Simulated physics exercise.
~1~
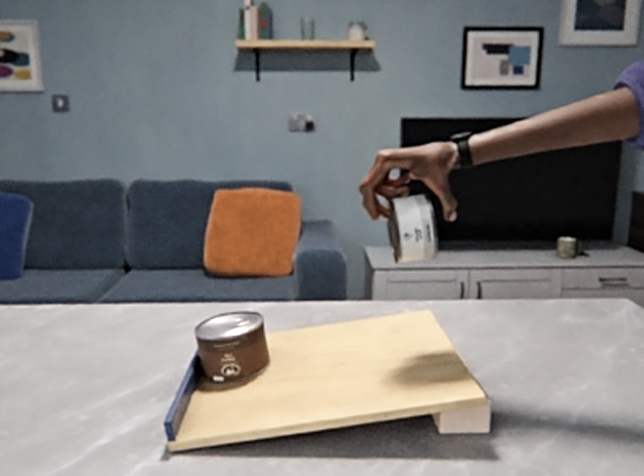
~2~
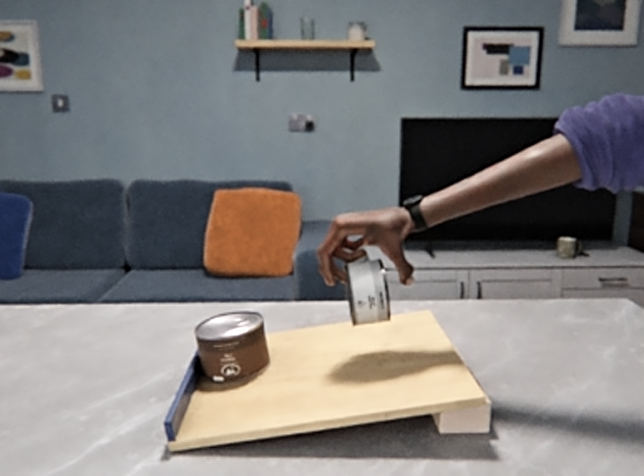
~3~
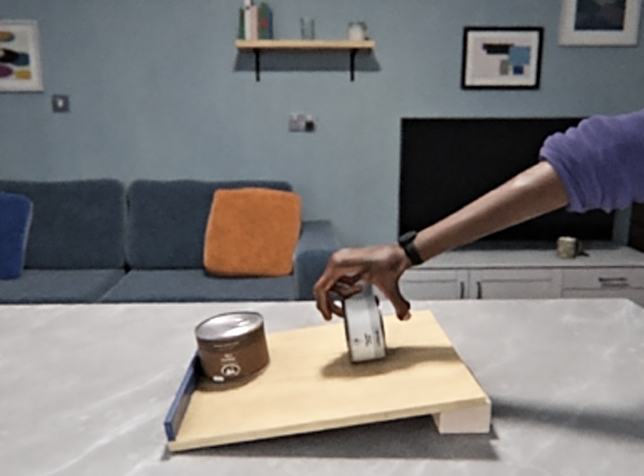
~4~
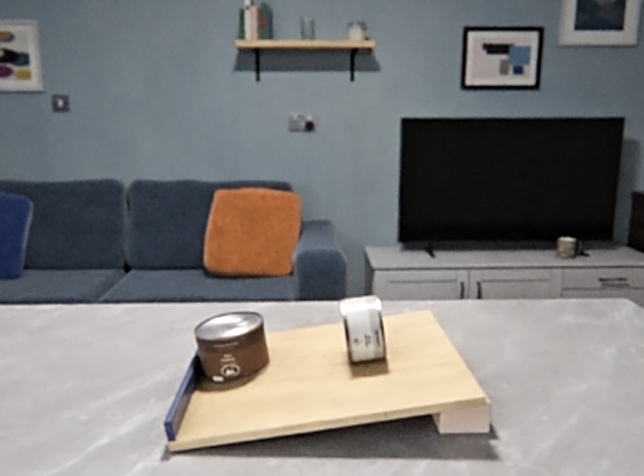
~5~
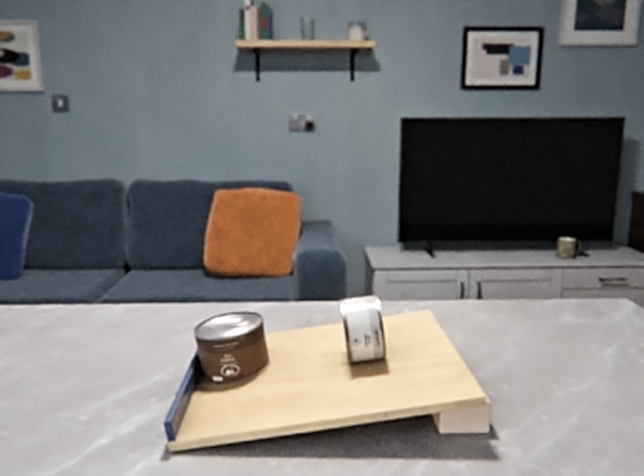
On a propped-up board, a hand sets a white tub near a brown one; both stay still.
